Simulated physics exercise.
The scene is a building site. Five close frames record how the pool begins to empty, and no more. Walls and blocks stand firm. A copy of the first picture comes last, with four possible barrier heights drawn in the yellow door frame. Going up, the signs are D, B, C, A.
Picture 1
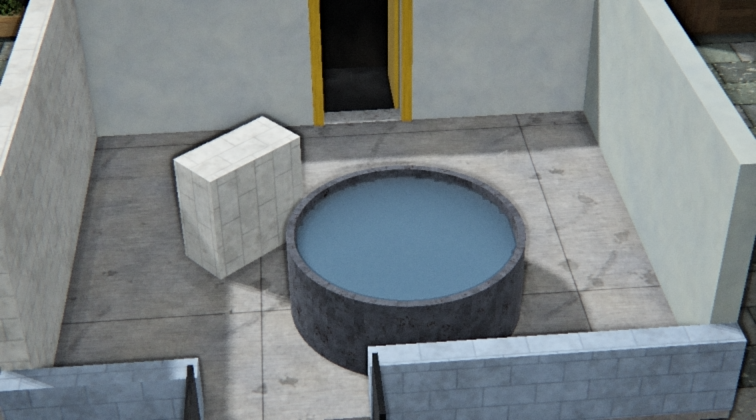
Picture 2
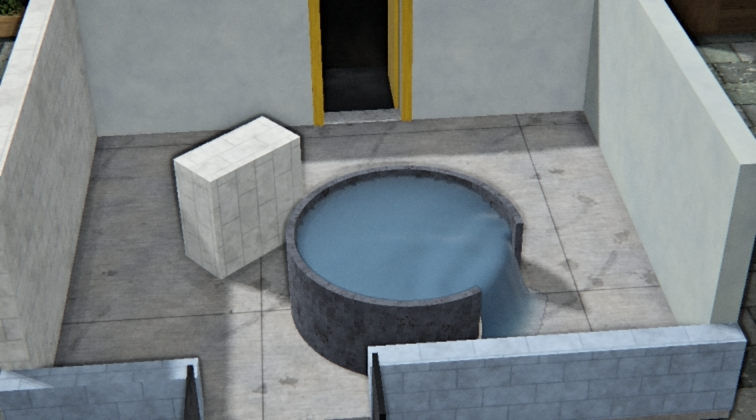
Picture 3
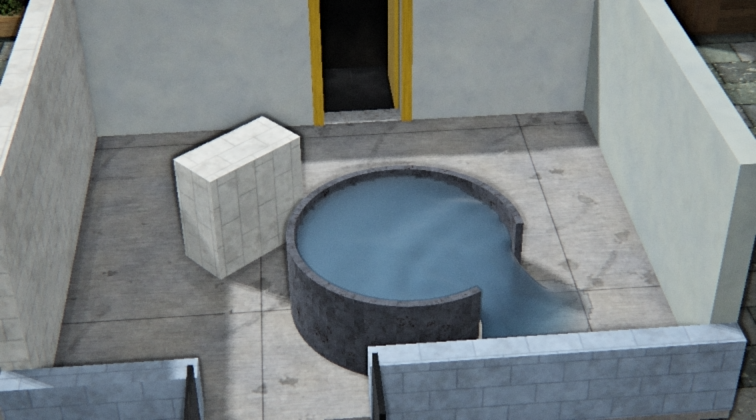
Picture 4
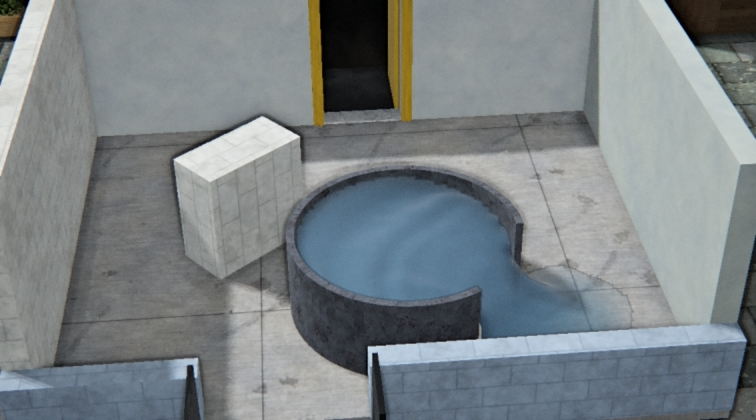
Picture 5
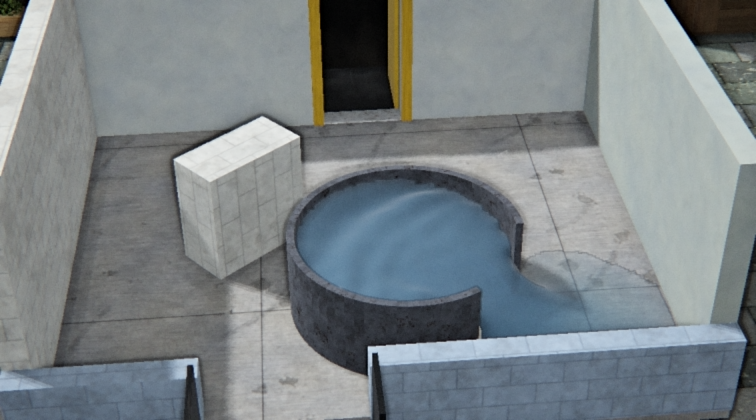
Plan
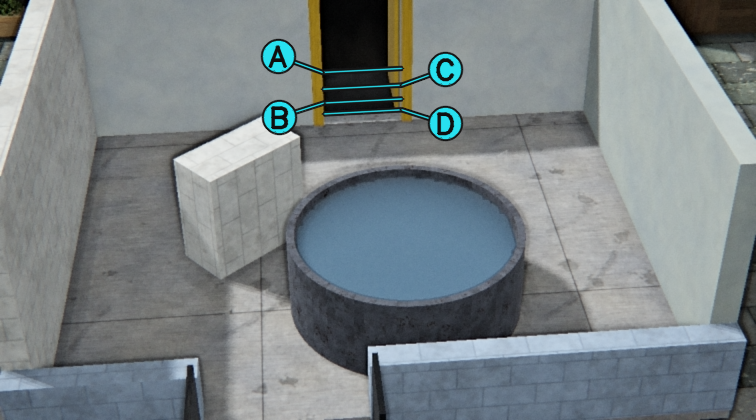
To begin with, a round dark stone pool brims with still blue water inside a walled yard, near a pale block and a yellow-framed doorway. Then its right side opens and water pours through the gap. The water spreads rightward over the paving behind the low front wall, while ripples cross the sinking pool.
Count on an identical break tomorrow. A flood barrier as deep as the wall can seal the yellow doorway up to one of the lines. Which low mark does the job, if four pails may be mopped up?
Take D.
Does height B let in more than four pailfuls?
No, not at all.
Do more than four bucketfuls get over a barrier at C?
No, that is safe.
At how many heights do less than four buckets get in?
All of them.
In cyan, A at (362, 70); B at (362, 101); C at (362, 87); D at (363, 111); from the bottom up D, B, C, A.
If A is chosen, nothing gets over.
If B is chosen, nothing gets over.
If C is chosen, nothing gets over.
If D is chosen, a splash gets over, under a bucket.
